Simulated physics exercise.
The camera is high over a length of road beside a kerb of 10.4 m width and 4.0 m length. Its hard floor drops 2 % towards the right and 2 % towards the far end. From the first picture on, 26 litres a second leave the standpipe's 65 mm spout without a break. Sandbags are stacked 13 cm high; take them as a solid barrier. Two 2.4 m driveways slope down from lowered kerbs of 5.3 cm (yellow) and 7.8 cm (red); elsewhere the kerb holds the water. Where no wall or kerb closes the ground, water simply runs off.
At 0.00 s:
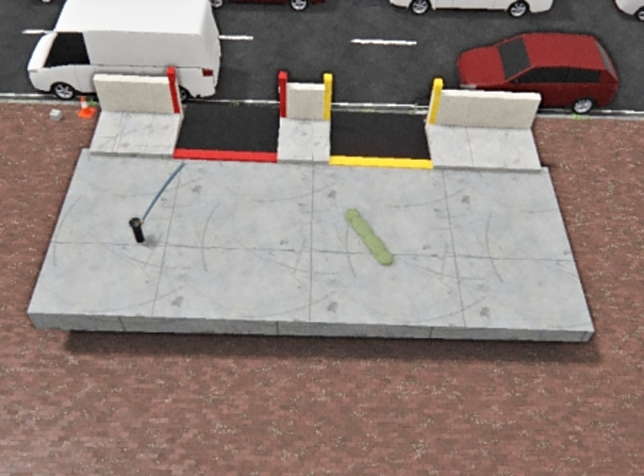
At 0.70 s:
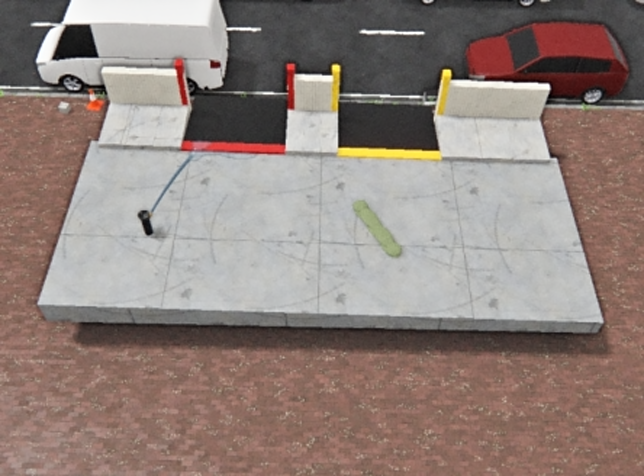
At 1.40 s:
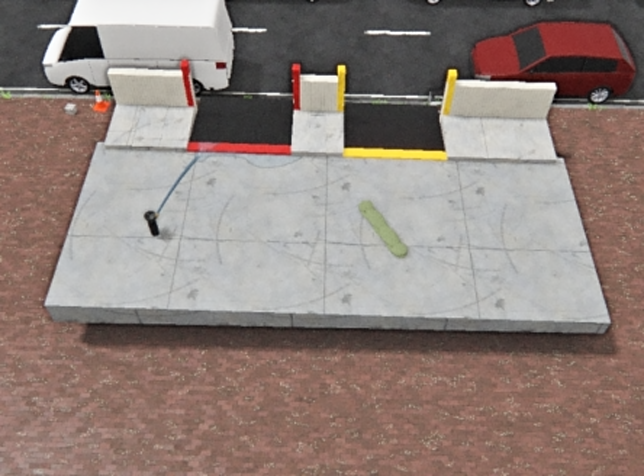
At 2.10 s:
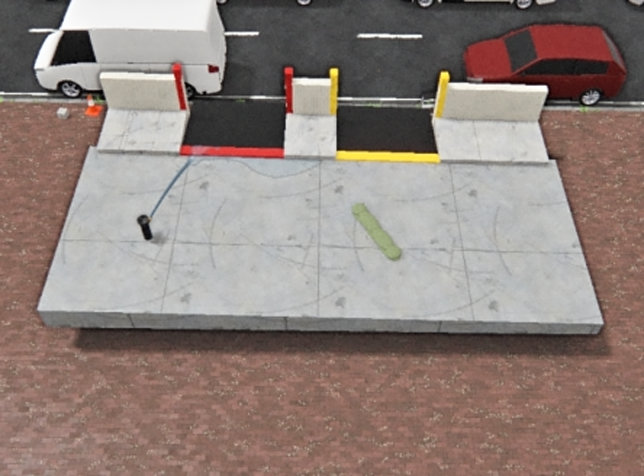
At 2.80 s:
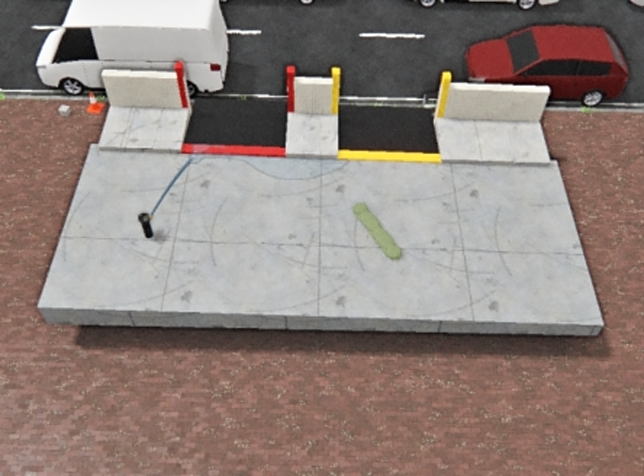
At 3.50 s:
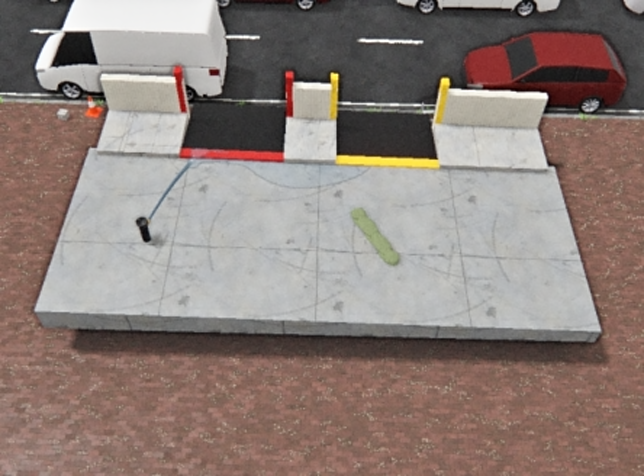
Thin blue water jet arcing from a black nozzle onto pale paving, a faint wet patch spreading rightward along the far edge.
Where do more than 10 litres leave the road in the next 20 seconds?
Within that time: At the yellow drive it stays under the limit; at the red drive it passes the limit.
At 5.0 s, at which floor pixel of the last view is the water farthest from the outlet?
Near (403, 170).
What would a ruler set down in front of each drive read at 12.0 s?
Depths in cm: Yellow 2.0, red 6.5.
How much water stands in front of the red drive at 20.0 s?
Some 6.5 cm.
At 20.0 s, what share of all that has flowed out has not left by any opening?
Some 16 per cent remains.
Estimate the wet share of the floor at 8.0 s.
About 10 per cent.
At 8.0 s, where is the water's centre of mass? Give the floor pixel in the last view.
Around (358, 175).
After 5.0 s water covers 5 % of the floor and is deepest (2 cm) near (247, 163); yellow drive 1.2 cm at the lowered kerb, 0 L in, red drive 6.5 cm at the lowered kerb, 93 L in.
After 8.0 s water covers 10 % of the floor and is deepest (2 cm) near (247, 163); yellow drive 2.1 cm at the lowered kerb, 0 L in, red drive 6.5 cm at the lowered kerb, 151 L in.
After 12.0 s water covers 10 % of the floor and is deepest (2 cm) near (247, 163); yellow drive 2.1 cm at the lowered kerb, 0 L in, red drive 6.5 cm at the lowered kerb, 229 L in.
After 16.0 s water covers 15 % of the floor and is deepest (2 cm) near (557, 176); yellow drive 2.2 cm at the lowered kerb, 0 L in, red drive 6.5 cm at the lowered kerb, 306 L in.
After 20.0 s water covers 15 % of the floor and is deepest (3 cm) near (557, 176); yellow drive 2.2 cm at the lowered kerb, 0 L in, red drive 6.5 cm at the lowered kerb, 383 L in.
